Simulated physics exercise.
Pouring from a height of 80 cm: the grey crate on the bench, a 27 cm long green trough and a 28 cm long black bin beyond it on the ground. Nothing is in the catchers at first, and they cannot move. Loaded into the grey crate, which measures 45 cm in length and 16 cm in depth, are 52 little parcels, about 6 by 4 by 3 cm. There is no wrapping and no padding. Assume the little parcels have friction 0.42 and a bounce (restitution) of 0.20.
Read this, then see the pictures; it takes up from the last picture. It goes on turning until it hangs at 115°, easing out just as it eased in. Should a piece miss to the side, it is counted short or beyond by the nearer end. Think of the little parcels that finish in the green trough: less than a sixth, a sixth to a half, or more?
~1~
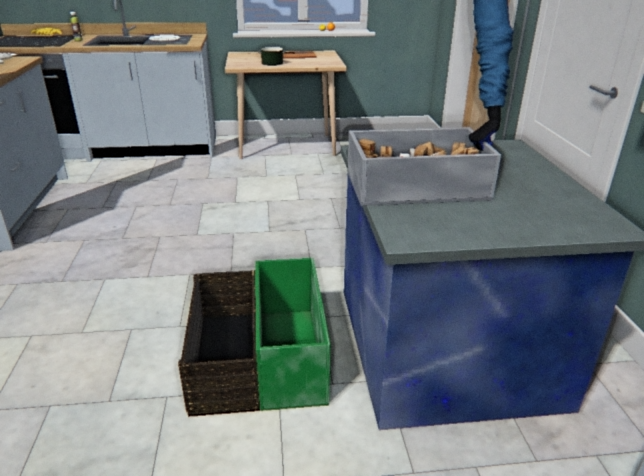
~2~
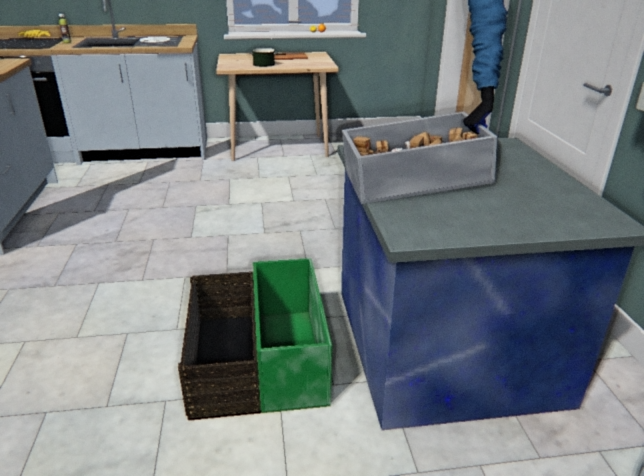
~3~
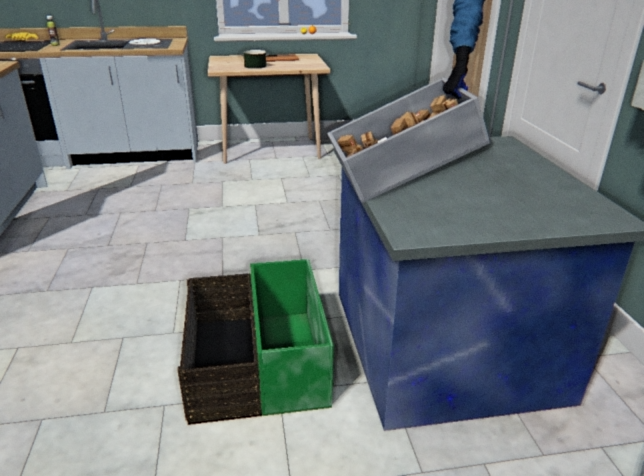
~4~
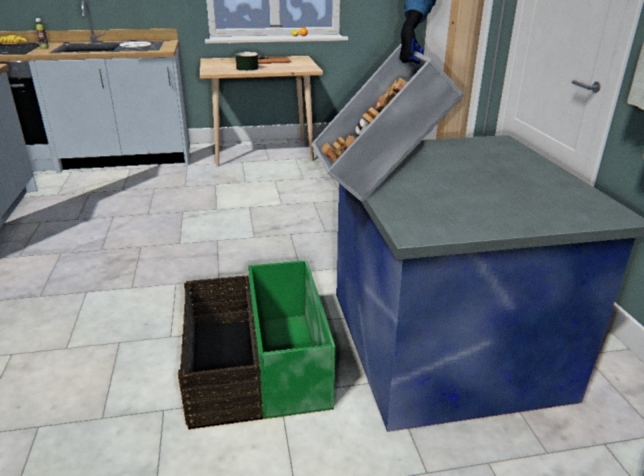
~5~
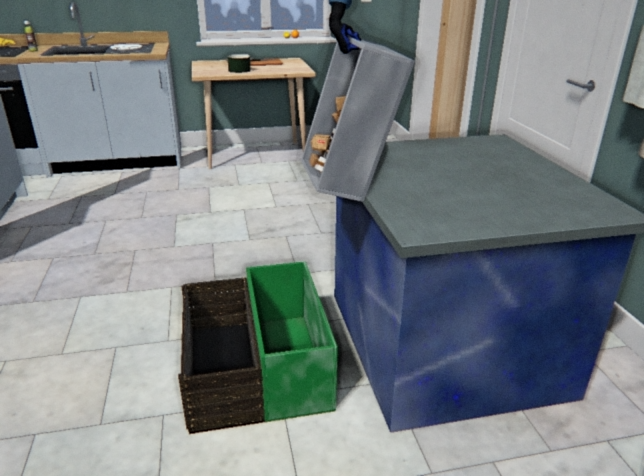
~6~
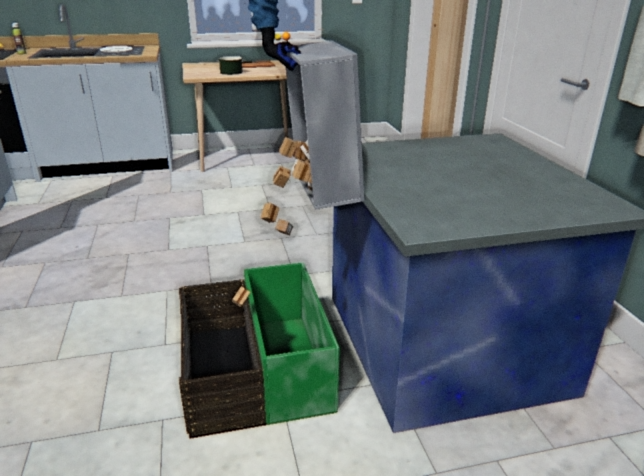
Upwards of half of the little parcels end in the green trough.
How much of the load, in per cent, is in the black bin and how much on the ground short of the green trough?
Around 30 per cent and 0 per cent, in that order.
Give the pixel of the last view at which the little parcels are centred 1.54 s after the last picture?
Somewhere around (275, 361) in pixels.
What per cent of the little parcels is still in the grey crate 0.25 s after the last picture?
I'd say close to 80 per cent of it is still inside.
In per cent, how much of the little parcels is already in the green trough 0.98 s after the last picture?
About 50 per cent.
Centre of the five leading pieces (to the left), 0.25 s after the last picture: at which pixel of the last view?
I'd say near (224, 339).
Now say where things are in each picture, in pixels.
In the first picture (we follow the rim corner now nearest the camera; the camera moves round a little), grey crate at (367, 159); green trough at (260, 348); tilt 0°; nothing out yet.
In the second picture, grey crate at (361, 157); tilt 7°.
In the third picture, grey crate at (346, 159); tilt 24°.
In the fourth picture, grey crate at (329, 169); tilt 47°.
In the fifth picture, grey crate at (318, 187); tilt 73°.
In the sixth picture, grey crate at (314, 205); green trough at (266, 357); tilt 95°; 6 out, the lowest parcel at (241, 297).
Then, 0.25 s after the last picture, tilt 111°; 41 still in the grey crate, 1 in the green trough, 4 in the black bin and 6 in the air.
Then, 0.55 s after the last picture, tilt 115°; 18 still in the grey crate, 5 in the green trough, 7 in the black bin and 22 in the air.
Then, 0.98 s after the last picture, tilt 115°; 4 still in the grey crate, 27 in the green trough, 16 in the black bin and 5 in the air.
Final count (1.54 s after the last picture), 36 in the green trough and 16 in the black bin. Asked share, 36 of 52, 69 per cent.
